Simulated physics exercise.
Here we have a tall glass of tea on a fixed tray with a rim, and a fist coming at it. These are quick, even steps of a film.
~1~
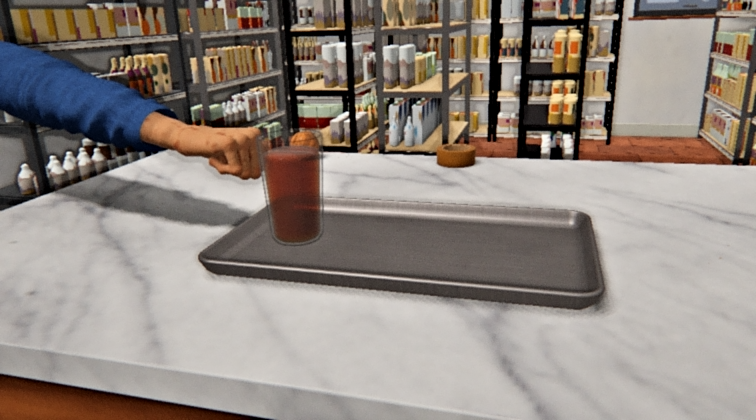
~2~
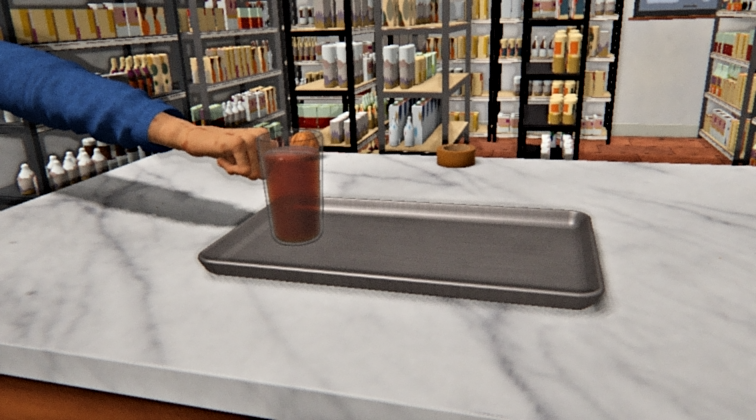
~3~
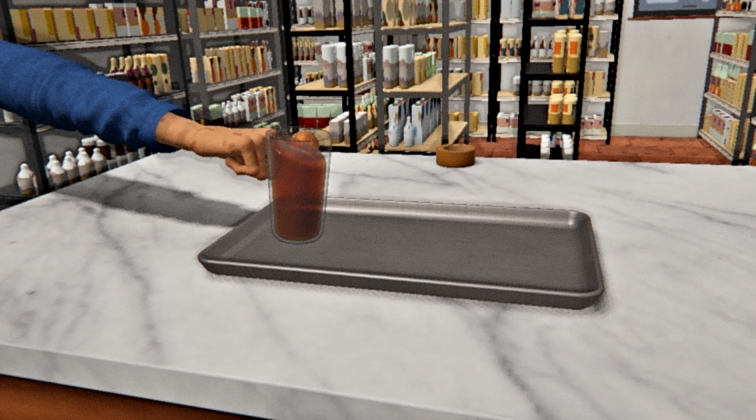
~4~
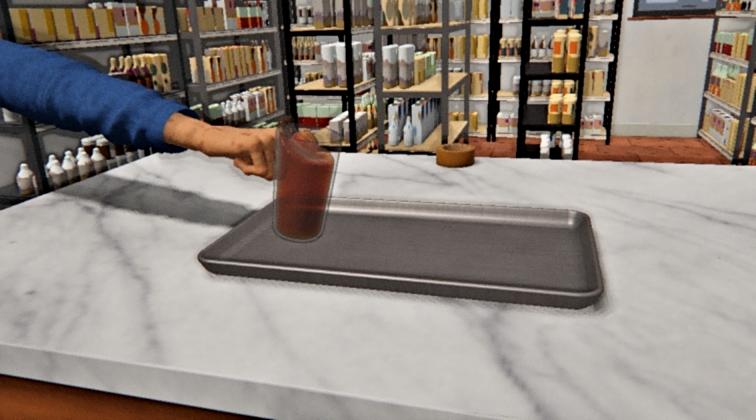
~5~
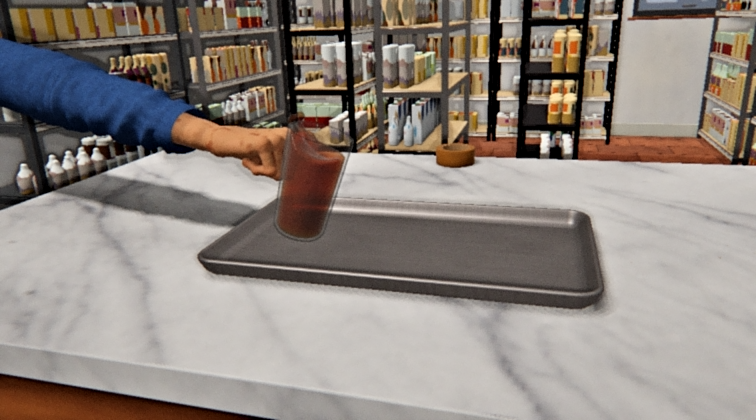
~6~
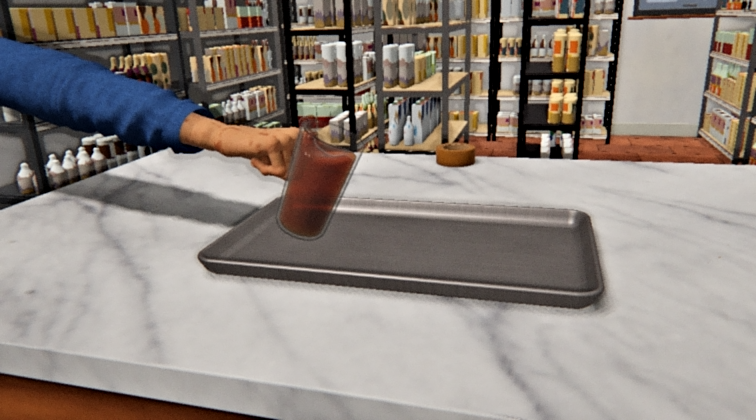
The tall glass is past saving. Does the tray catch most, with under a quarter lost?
As it turns out, over a quarter gets off the tray.
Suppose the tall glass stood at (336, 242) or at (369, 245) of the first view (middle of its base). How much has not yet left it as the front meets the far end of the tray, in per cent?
Roughly 60 per cent, and 70 per cent.
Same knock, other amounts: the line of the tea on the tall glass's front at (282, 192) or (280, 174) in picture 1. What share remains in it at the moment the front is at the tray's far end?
Roughly 50 per cent, and 60 per cent.
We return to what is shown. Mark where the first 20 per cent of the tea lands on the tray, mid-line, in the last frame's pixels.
Roughly at (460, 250).
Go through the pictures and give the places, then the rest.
In the first picture, tilt 0°; right rim (319, 138); surface from (267, 151) to (319, 152); the tray's far rim is at (594, 248); the tray is clear ahead.
In the second picture, tilt 0°; right rim (319, 138); surface from (267, 151) to (319, 152).
In the third picture, tilt 6°; right rim (329, 139); surface from (275, 132) to (321, 156).
In the fourth picture, tilt 12°; right rim (339, 142); surface from (285, 126) to (335, 161); 1 per cent is over the edge.
In the fifth picture, tilt 18°; right rim (350, 145); surface from (291, 153) to (345, 157); 1 per cent is over the edge.
In the sixth picture, tilt 24°; right rim (361, 150); surface from (296, 162) to (357, 154); 1 per cent is over the edge.
A moment on, the tall glass is falling and 95 per cent is in the glass, 0 on the tray and 5 above or beyond its rim.
Next, the tall glass lies on its side and 59 per cent is in the glass, 29 on the tray and 12 above or beyond its rim.
Then the tall glass lies on its side and 32 per cent is in the glass, 49 on the tray and 19 above or beyond its rim.
Later the tall glass lies on its side and 18 per cent is in the glass, 38 on the tray and 45 above or beyond its rim.
Finally, 56 per cent is held by tray and glass, 44 is off the tray.
